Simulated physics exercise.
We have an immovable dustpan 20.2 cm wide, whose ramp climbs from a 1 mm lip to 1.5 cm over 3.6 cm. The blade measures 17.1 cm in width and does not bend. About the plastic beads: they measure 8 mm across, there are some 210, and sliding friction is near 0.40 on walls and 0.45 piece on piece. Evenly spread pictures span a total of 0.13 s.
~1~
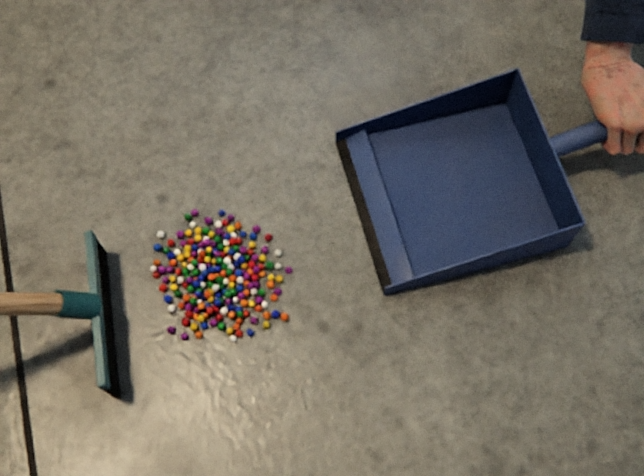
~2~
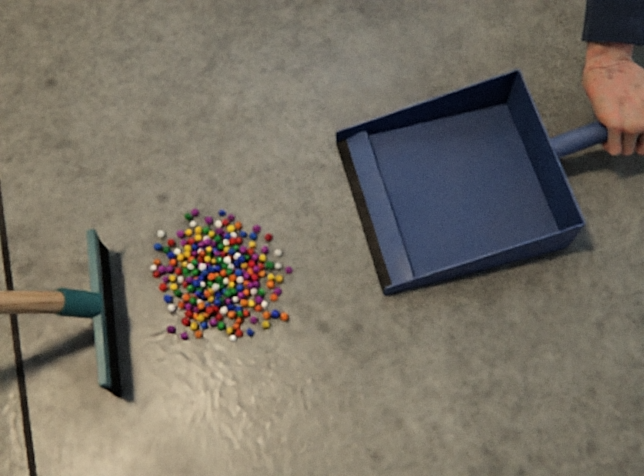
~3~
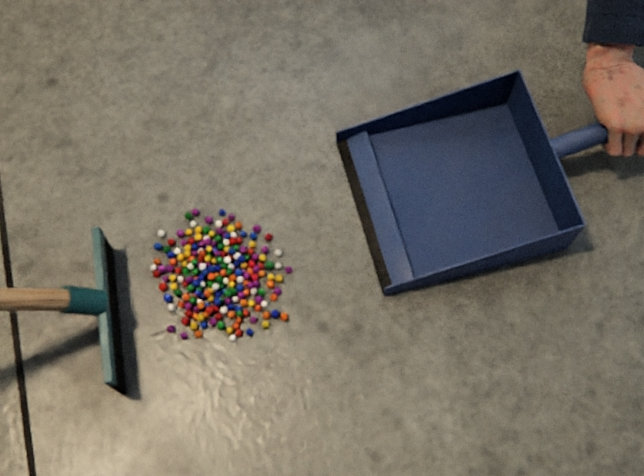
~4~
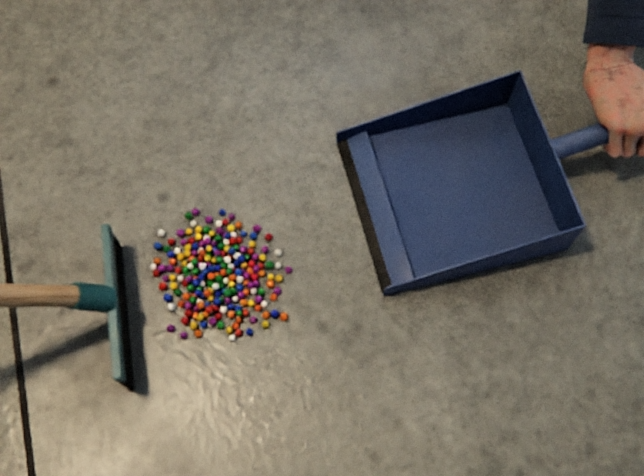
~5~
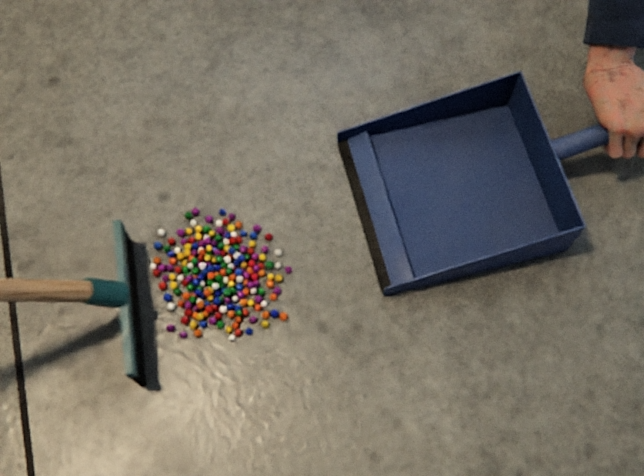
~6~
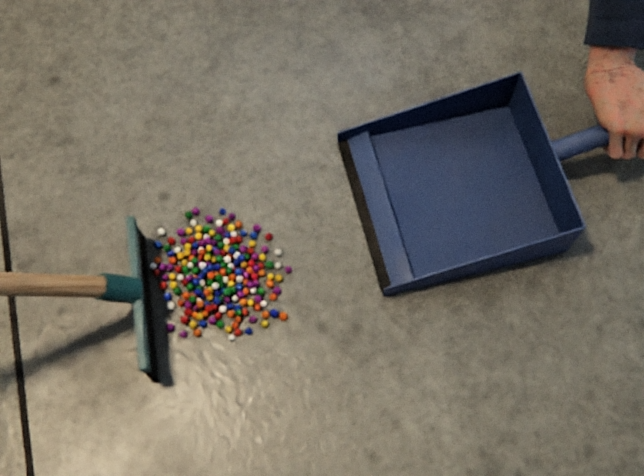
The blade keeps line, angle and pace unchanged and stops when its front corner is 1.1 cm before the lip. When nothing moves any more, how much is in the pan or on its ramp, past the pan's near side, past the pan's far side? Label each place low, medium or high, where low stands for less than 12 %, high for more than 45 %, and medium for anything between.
Pan: Medium. Near side: Medium. Far side: Low.
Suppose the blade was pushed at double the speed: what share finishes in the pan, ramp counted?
Some 45 %.
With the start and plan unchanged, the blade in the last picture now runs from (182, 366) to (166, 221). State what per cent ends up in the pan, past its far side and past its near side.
Per cent by place - pan 40, far side 10, near side 25.
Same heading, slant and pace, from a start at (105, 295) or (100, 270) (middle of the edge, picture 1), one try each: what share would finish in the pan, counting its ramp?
Roughly 35 % and 30 %.
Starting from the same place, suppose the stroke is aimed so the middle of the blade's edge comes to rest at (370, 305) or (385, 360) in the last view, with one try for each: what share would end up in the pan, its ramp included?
Around 20 per cent, and around 0 per cent.
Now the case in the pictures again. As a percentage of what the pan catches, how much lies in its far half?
I'd say near 20 per cent.
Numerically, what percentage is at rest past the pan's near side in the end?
About 20 per cent.
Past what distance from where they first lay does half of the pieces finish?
Near 18 cm.
Then, 0.22 s after the last picture, middle of the blade 14 cm from the lip; 0 % over the lip, far side 0 %, near side 10 %.
Then, 0.36 s after the last picture, middle of the blade 6 cm from the lip; 0 % over the lip, far side 0 %, near side 20 %.
Then, 0.64 s after the last picture, middle of the blade 2 cm from the lip; 35 % over the lip, far side 5 %, near side 20 %.
In the end, pan 35 %, near side 20 %, far side 5 %, in front of the lip or behind the blade 45 %.
